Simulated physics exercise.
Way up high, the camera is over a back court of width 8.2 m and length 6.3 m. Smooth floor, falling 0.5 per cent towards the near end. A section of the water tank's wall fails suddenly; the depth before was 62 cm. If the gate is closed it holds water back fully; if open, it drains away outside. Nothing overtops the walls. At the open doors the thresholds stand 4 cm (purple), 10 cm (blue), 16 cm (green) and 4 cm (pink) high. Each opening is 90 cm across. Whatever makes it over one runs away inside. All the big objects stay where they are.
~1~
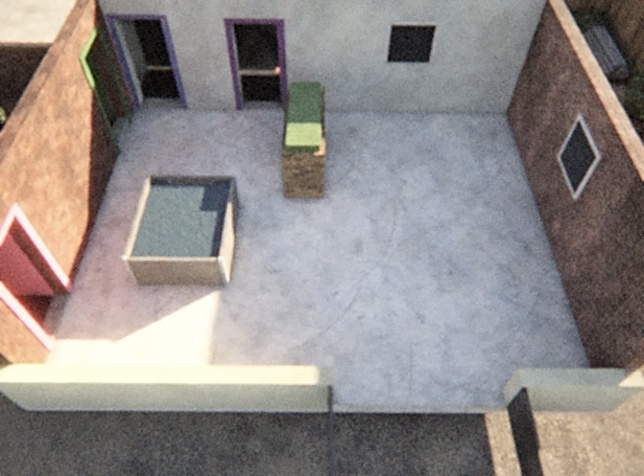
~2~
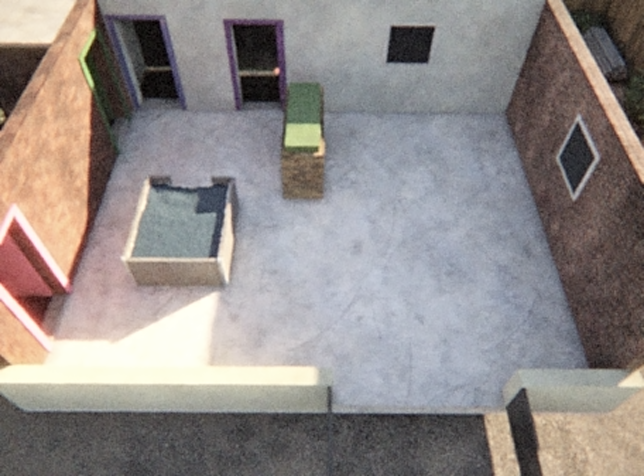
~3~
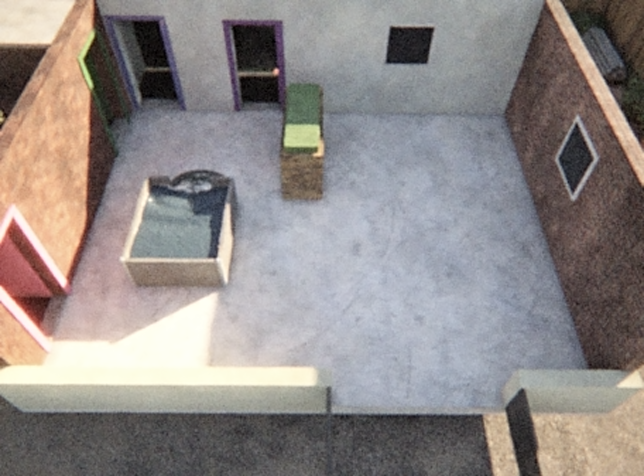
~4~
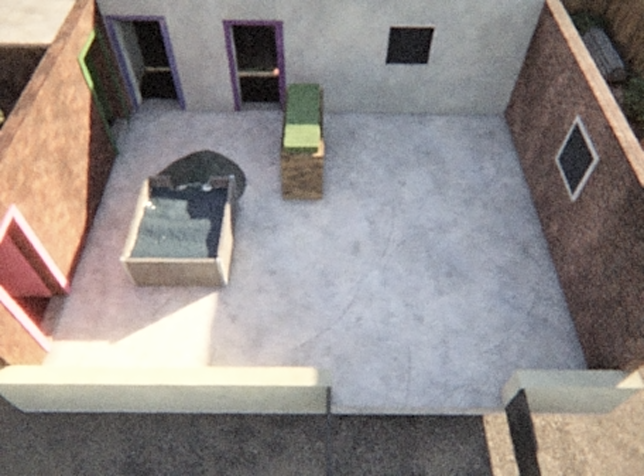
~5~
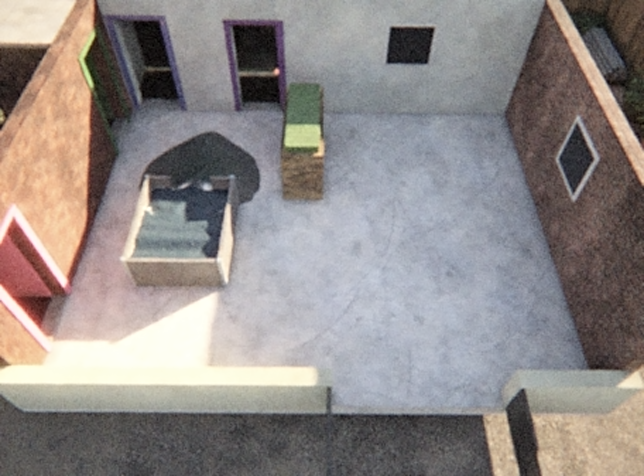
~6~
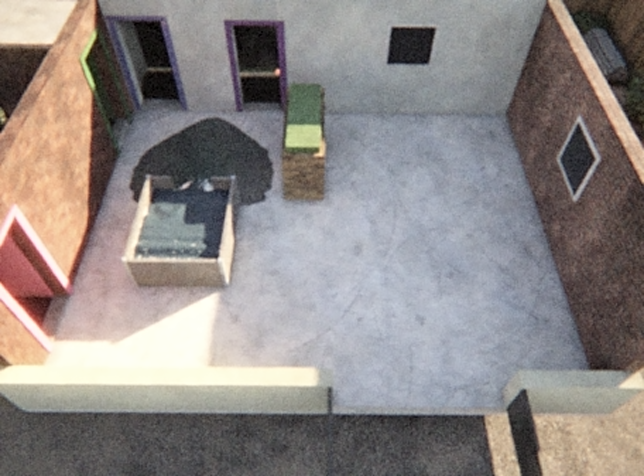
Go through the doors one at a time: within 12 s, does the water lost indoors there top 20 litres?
Purple door - yes, it does. Blue door - yes, it does. Green door - no, it does not. Pink door - no, it does not.
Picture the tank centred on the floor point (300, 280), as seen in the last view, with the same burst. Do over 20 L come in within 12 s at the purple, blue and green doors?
Against the limit, the purple door stays within it, the blue door stays within it and the green door stays within it.
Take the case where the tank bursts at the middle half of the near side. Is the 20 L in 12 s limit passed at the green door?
At the green door the limit is not exceeded.
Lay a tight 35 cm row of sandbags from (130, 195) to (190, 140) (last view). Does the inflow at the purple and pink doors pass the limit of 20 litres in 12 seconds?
Then the purple door is over the mark and the pink door is short of it.
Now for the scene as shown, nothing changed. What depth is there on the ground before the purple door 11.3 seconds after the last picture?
Close to 4.5 cm of depth.
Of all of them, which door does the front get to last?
Looks like the pink door.
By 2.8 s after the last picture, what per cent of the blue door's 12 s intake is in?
I'd put it at about 90 per cent by that point.
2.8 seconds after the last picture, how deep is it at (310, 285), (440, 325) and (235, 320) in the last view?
Spot by spot: Some 0, 0, then 0 cm.
Then, 0.7 s after the last picture water covers 15 % of the floor and is deepest (28 cm) near (200, 196); purple door 10 cm at the sill, 7 L in, blue door 16 cm at the sill, 1 L in, green door 7 cm at the sill, 0 L in, pink door not reached.
Then, 1.5 s after the last picture water covers 20 % of the floor and is deepest (26 cm) near (144, 111); purple door 19 cm at the sill, 58 L in, blue door 22 cm at the sill, 22 L in, green door 13 cm at the sill, 0 L in, pink door not reached.
Then, 2.8 s after the last picture water covers 25 % of the floor and is deepest (16 cm) near (200, 196); purple door 12 cm at the sill, 130 L in, blue door 13 cm at the sill, 61 L in, green door 12 cm at the sill, 1 L in, pink door not reached.
Then, 6.3 s after the last picture water covers 45 % of the floor and is deepest (10 cm) near (208, 117); purple door 8 cm at the sill, 204 L in, blue door 8 cm at the sill, 68 L in, green door 8 cm at the sill, 1 L in, pink door 4 cm at the sill, 0 L in.
Then, 11.3 s after the last picture water covers 65 % of the floor and is deepest (6 cm) near (39, 387); purple door 5 cm at the sill, 226 L in, blue door 5 cm at the sill, 68 L in, green door 5 cm at the sill, 1 L in, pink door 4 cm at the sill, 1 L in.
